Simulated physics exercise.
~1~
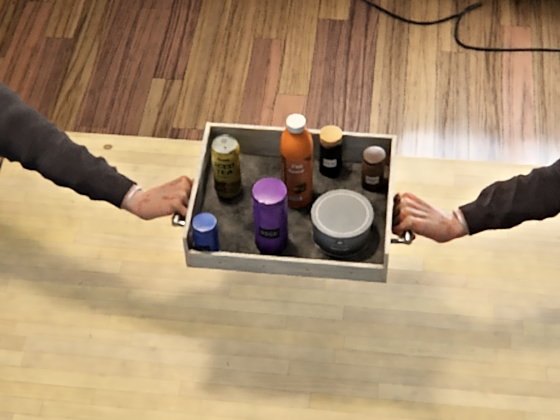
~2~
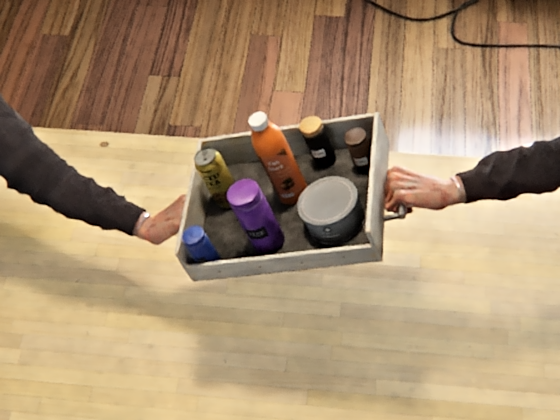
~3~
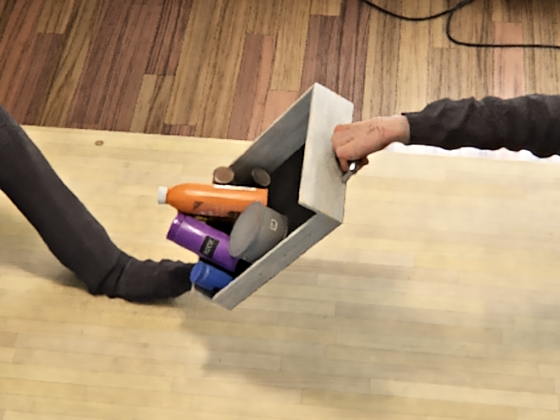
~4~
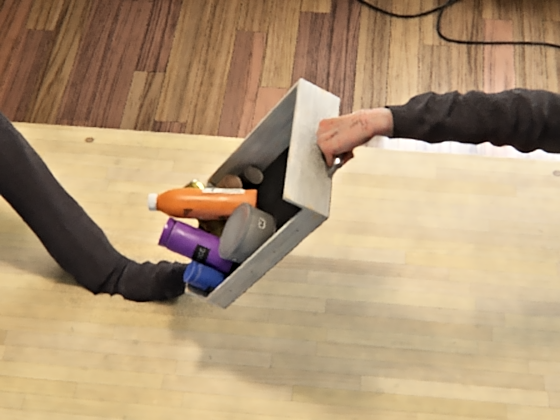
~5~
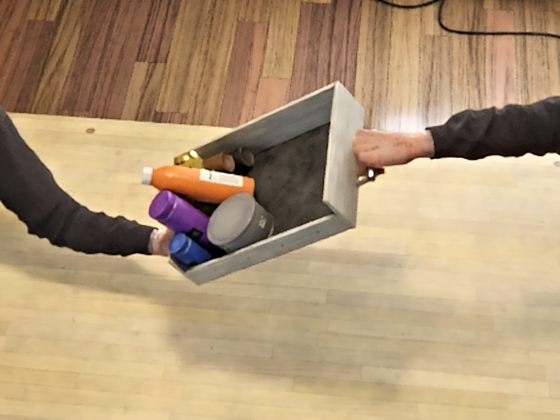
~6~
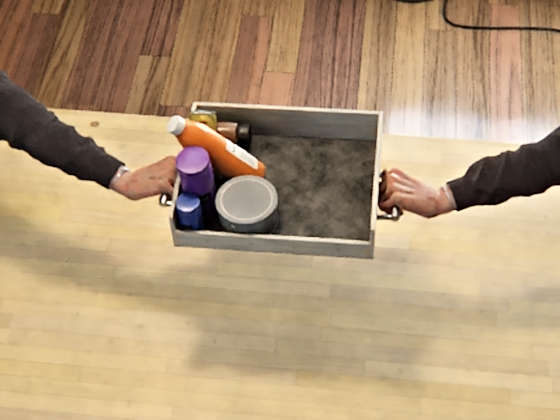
Wooden crate of bottles and jars tipping steeply left in two hands, then swinging level, its contents crowded at the left end.
